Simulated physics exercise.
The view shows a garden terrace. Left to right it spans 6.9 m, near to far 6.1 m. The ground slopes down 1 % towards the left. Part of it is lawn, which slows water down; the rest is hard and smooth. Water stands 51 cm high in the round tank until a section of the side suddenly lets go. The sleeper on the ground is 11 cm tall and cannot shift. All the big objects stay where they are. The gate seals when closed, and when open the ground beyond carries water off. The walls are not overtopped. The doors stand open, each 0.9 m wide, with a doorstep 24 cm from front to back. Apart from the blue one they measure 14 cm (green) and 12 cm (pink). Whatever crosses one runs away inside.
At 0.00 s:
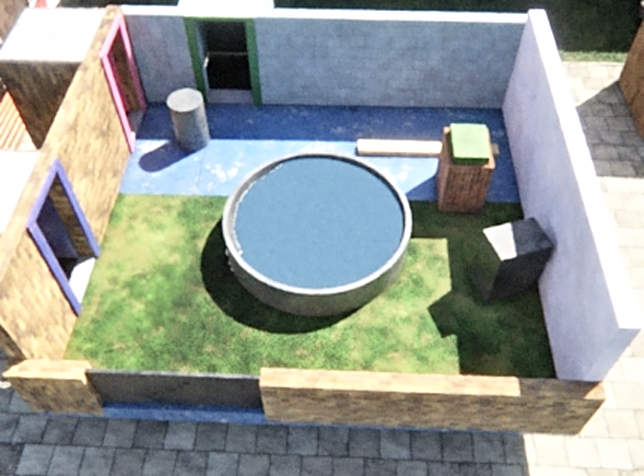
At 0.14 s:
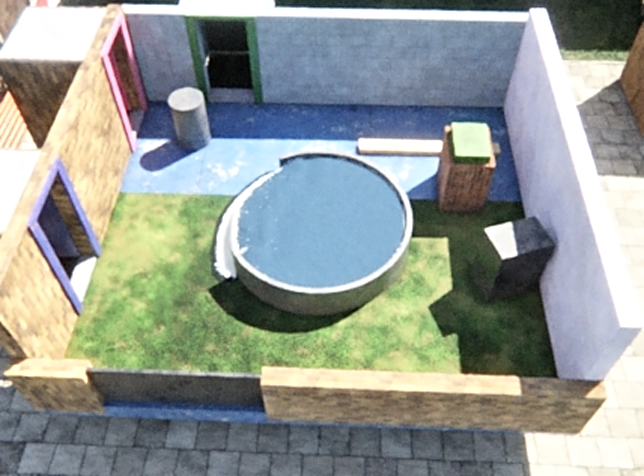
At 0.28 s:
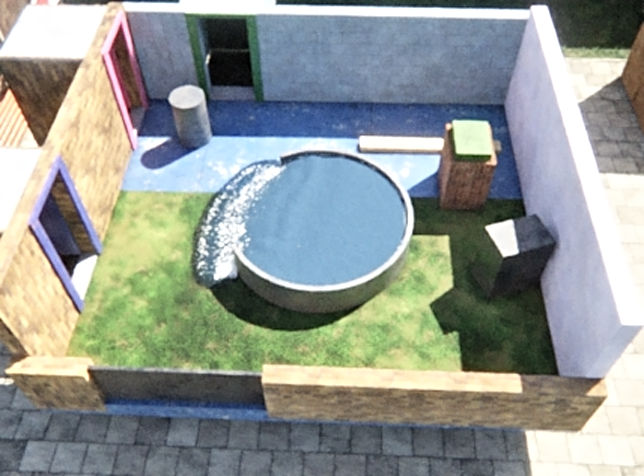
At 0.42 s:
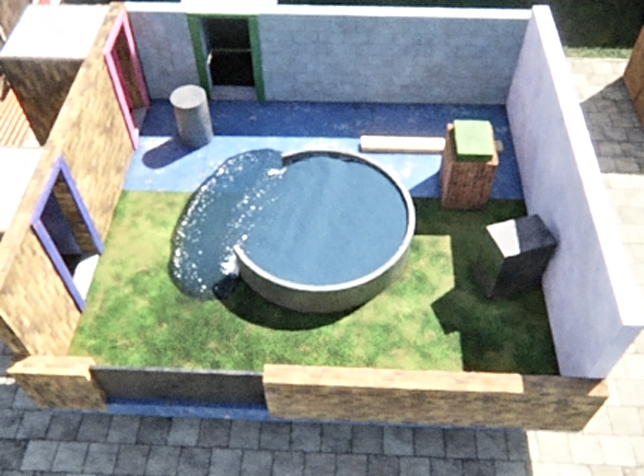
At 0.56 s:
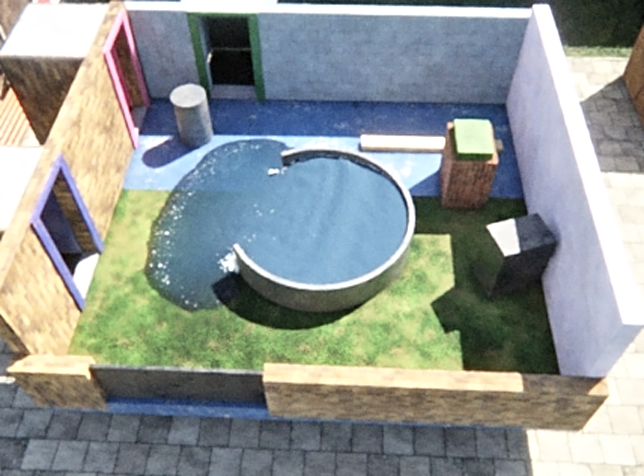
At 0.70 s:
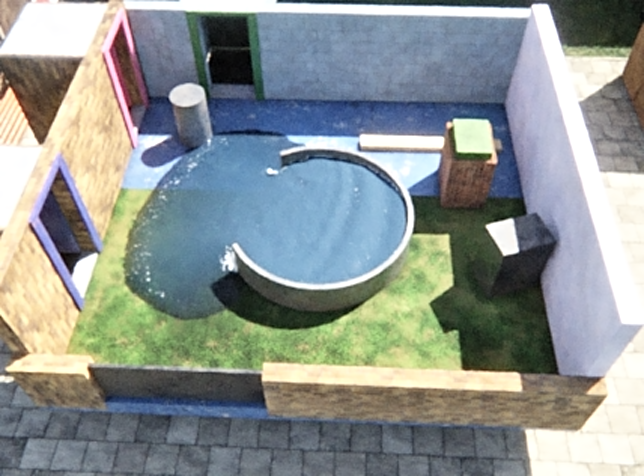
Water pours from the left side of a round tank and spreads across grass and blue paving.
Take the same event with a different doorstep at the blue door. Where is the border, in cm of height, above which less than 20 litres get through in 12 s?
About 16 cm.
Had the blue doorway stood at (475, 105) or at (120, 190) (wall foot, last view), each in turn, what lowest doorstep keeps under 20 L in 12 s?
About 9.5 and 25 cm.
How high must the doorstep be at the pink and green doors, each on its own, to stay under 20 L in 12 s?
About 19 cm at pink and 13.0 cm at green.
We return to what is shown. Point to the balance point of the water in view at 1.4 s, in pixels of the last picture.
Around (272, 224).
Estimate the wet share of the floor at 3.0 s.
Near 40 per cent is wet.
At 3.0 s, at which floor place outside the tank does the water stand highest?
Around (158, 102).
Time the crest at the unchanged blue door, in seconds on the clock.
Near 2.2 s.
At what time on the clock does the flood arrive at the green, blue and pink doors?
Green 1.4 s, blue 1.1 s, pink 1.3 s.
After 1.4 s water covers 30 % of the floor, deepest (28 cm) near (135, 146); 15 cm at the blue door, 1 litre in over its 7 cm doorstep.
After 3.0 s water covers 40 % of the floor, deepest (35 cm) near (158, 102); 19 cm at the blue door, 75 litres in over its 7 cm doorstep.
After 12.0 s water covers 95 % of the floor, deepest (12 cm) near (287, 110); 9 cm at the blue door, 204 litres in over its 7 cm doorstep.
At the blue door as built, the water arrived by 1.1 s and peaked near 20 cm at 2.2 s.
With a doorstep of 14 cm, 38 litres would have come in within the 12 s; with 18.5 cm, 8 litres. So under 20 litres takes about 16 cm.
